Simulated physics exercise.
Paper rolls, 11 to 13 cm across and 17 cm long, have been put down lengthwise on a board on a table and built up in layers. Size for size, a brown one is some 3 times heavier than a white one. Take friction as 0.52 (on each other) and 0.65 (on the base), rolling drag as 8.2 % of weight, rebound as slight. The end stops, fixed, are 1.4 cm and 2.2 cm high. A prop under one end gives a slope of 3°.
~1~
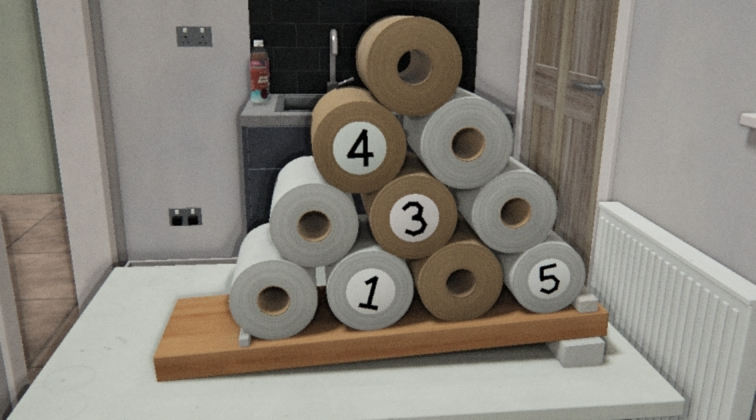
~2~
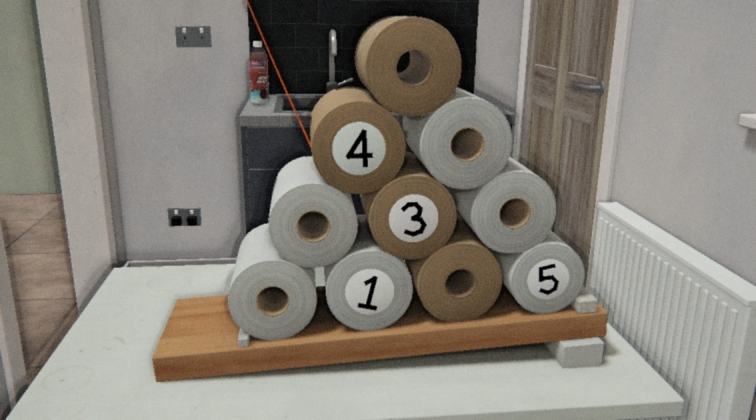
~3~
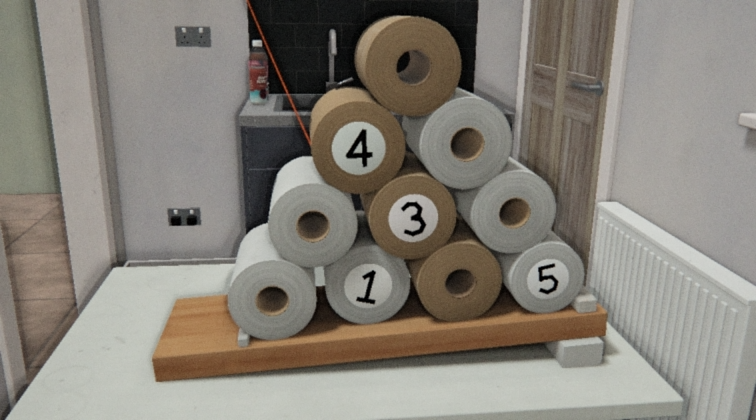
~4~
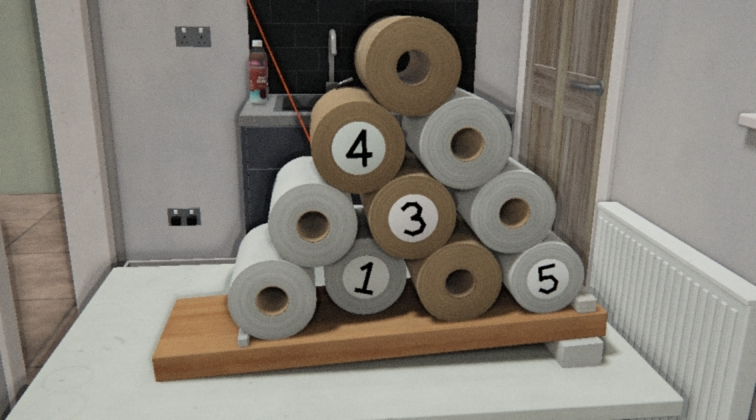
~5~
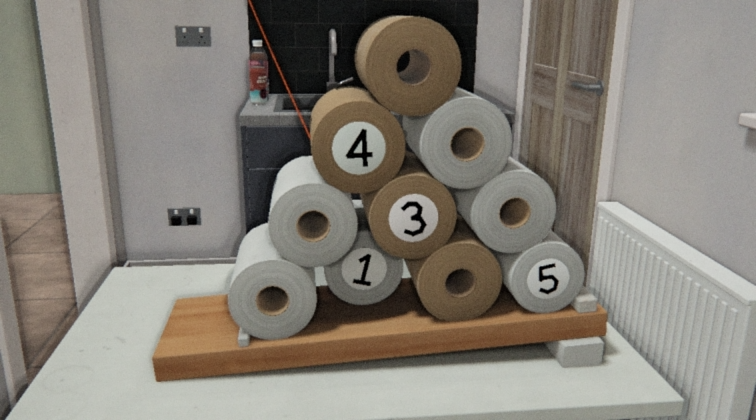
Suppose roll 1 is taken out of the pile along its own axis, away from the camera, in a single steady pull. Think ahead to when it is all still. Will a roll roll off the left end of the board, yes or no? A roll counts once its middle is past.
No: Not one rolls off the left end of the board.
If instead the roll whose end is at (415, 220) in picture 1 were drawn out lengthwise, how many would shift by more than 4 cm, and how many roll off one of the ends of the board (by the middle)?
In that case 2 shift, 0 get out.
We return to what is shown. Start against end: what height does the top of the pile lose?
Some 0 cm lower.
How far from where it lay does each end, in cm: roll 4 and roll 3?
Roll 4: 0, roll 3: 2.
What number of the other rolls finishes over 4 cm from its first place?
The count is 0.
Another 0.46 s on from the last picture, 0 now displaced over 4 cm; not one off the ends of the board; no. 3 in place.
Another 0.56 s on from the last picture, 0 now displaced over 4 cm; not one off the ends of the board; no. 3 1.5 cm left and 1.3 cm down.
All still, 0.8 s past the final picture, 0 moved over 4 cm; not one off the ends of the board; no. 3 1.6 cm left and 1.3 cm down; top of the pile 50 cm high, from 50 cm.
